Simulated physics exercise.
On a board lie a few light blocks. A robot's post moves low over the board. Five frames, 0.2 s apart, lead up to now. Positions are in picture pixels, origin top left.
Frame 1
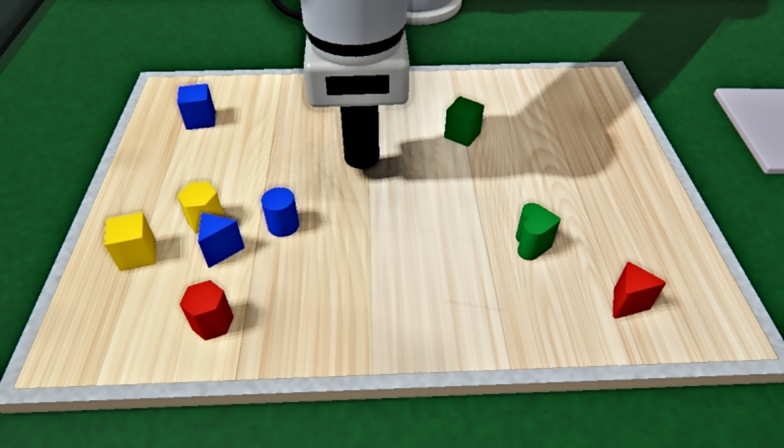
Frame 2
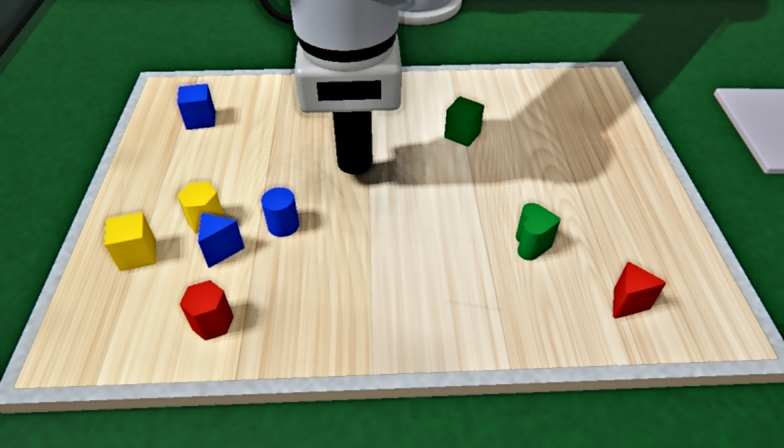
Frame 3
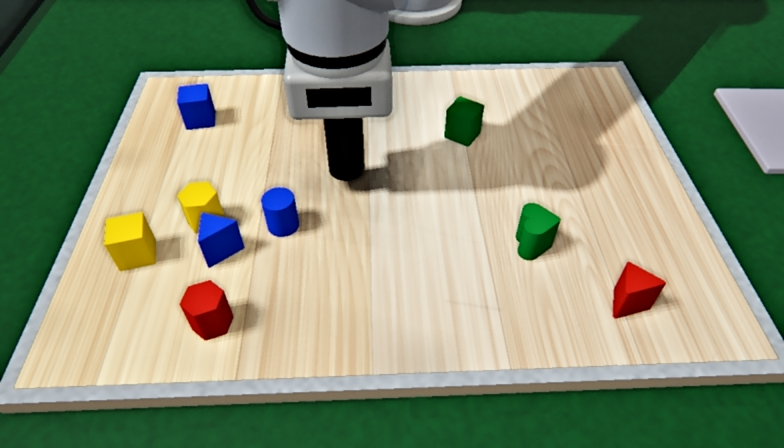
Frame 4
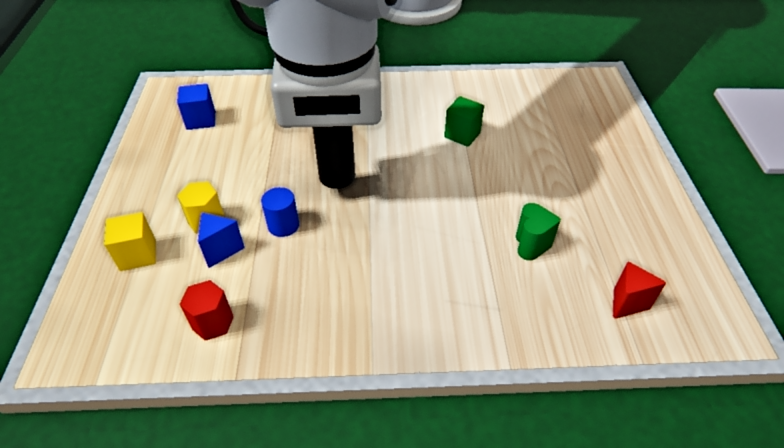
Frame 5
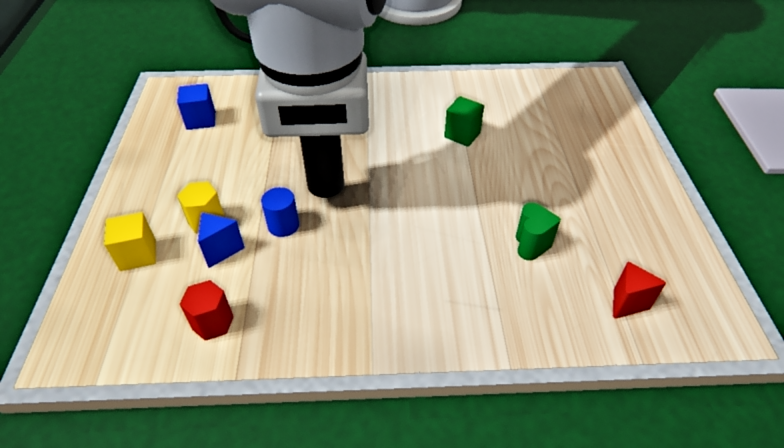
A robot's black post moves slightly left and nearer over a board of still, coloured blocks.
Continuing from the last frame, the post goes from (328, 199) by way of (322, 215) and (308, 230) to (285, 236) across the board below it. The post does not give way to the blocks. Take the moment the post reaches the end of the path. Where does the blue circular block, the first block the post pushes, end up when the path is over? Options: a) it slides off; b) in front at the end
b: In front at the end.
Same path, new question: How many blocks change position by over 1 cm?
There will be one block that moves more than 1 cm.
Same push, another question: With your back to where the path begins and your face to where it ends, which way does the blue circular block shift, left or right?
It moves over to the right.
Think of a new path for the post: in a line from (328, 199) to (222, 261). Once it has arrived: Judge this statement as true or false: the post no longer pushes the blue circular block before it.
This is false.
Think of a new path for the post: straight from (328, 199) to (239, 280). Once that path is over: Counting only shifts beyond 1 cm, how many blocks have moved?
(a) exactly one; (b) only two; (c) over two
The answer is b.
On the path given first. Halfway along, post at (314, 210); nothing pushed yet.
At the end, post at (282, 223); blue triangle not moved; blue circular block at (244, 203).
